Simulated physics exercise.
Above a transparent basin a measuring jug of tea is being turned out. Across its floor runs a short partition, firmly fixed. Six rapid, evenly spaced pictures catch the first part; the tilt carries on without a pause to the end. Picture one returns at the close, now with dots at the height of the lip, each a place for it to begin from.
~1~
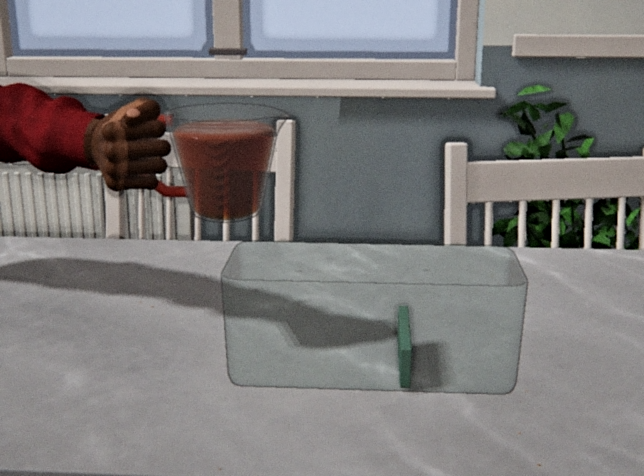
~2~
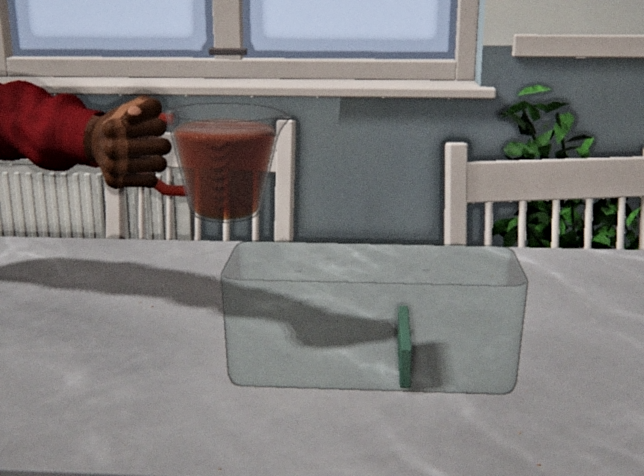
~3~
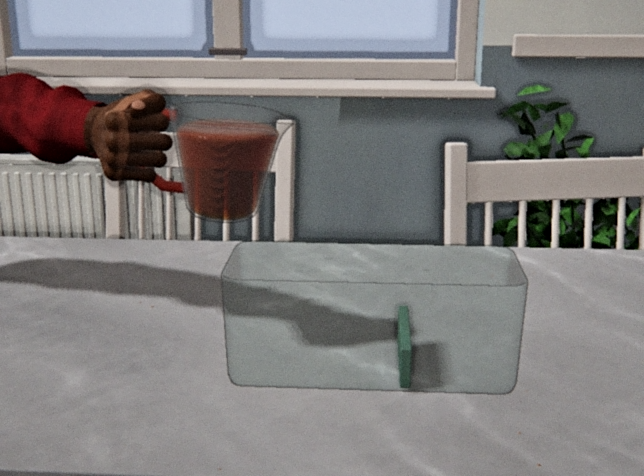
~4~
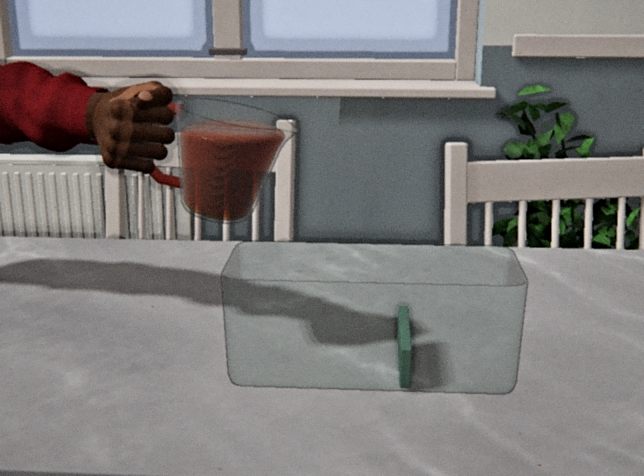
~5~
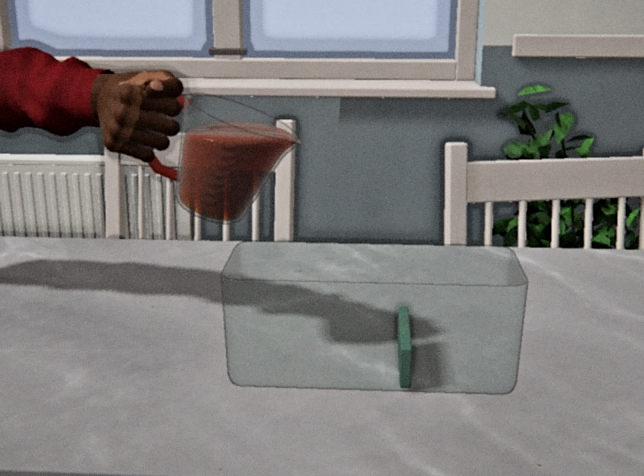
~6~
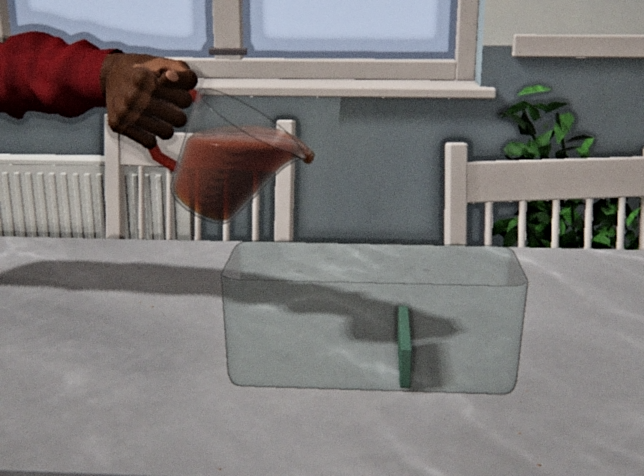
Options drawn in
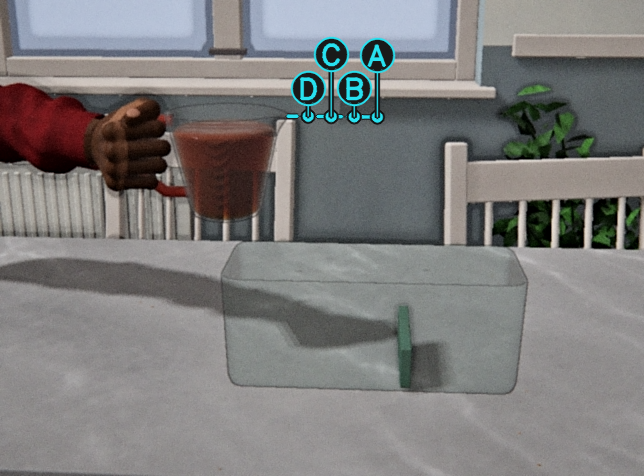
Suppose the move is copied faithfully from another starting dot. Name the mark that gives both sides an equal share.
Best: B.
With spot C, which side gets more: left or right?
The left side.
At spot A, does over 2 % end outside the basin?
No, it does not.
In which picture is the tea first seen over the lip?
In picture 6.
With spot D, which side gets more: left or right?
The left one.
In cyan, A at (377, 117); B at (354, 116); C at (331, 116); D at (308, 116).
Choosing A, about 25 % ends left of the wall and 75 % right of it.
Choosing B, about 52 % ends left of the wall and 48 % right of it.
Choosing C, about 80 % ends left of the wall and 19 % right of it.
Choosing D, about 94 % ends left of the wall and 4 % right of it.
